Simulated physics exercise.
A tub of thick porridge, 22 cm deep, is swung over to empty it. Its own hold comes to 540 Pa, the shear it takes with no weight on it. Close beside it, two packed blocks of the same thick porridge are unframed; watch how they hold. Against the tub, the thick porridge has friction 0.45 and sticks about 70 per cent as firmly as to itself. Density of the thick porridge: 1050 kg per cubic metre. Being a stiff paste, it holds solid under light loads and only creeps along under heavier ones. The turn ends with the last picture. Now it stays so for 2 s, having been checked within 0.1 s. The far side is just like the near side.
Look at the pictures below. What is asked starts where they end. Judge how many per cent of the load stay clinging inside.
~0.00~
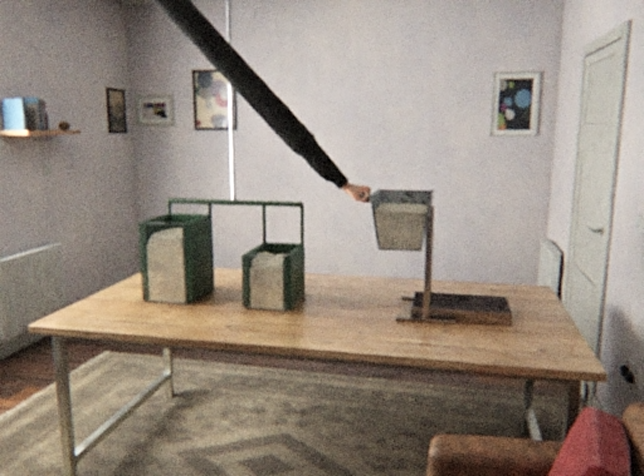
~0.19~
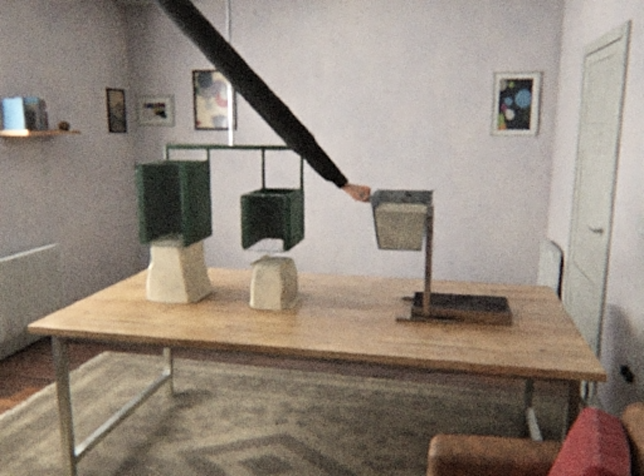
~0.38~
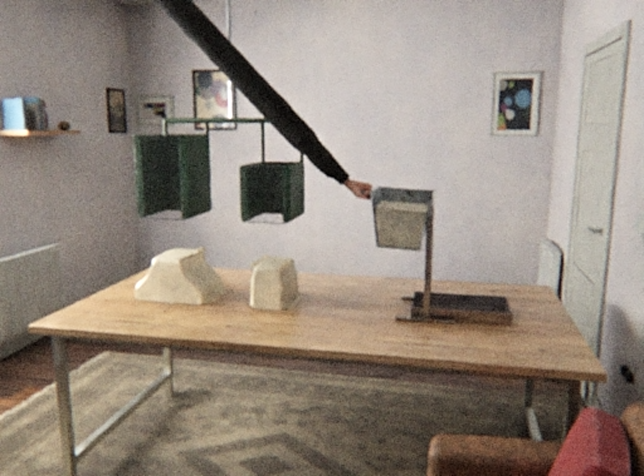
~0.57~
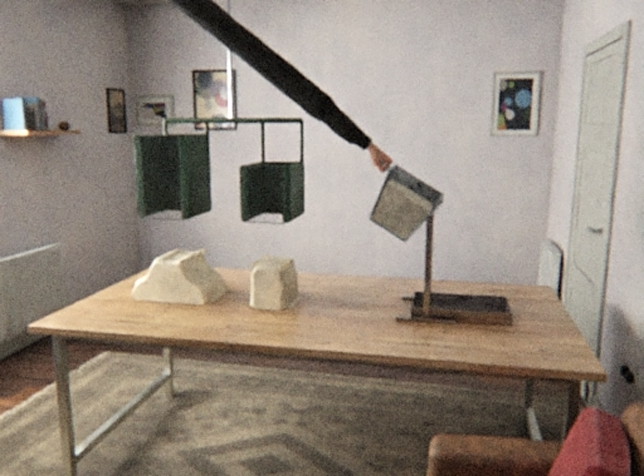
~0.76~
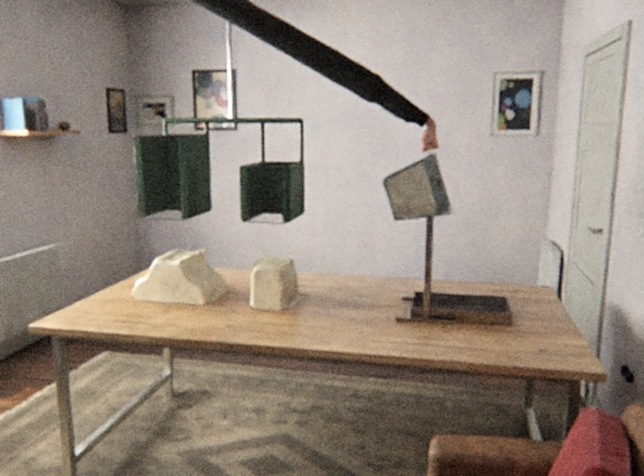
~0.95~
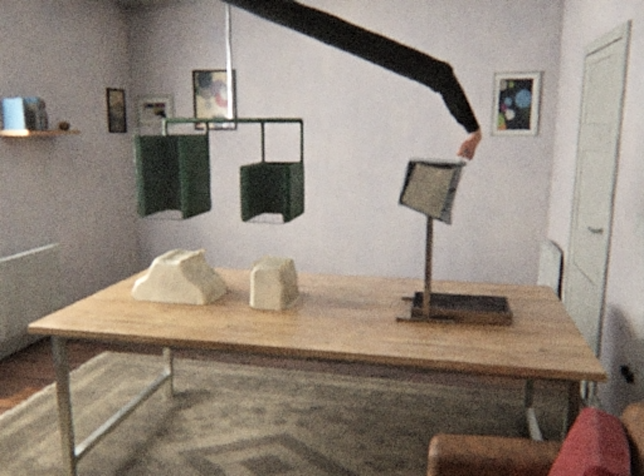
I would put it at about 0 percent.
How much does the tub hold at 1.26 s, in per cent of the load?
I'd say close to 40 %.
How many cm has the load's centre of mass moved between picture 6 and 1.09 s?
I'd estimate roughly 6 centimetres.
After 1.09 s, the tub is at 102 degrees and holds 93 %.
After 1.26 s, the tub is at 102 degrees and holds 38 %.
After 1.43 s, the tub is at 102 degrees and holds 0 %.
After 1.60 s, the tub is at 102 degrees and holds 0 %.
After 2.95 s, at the end, the tub is at 102 degrees and holds 0 %.
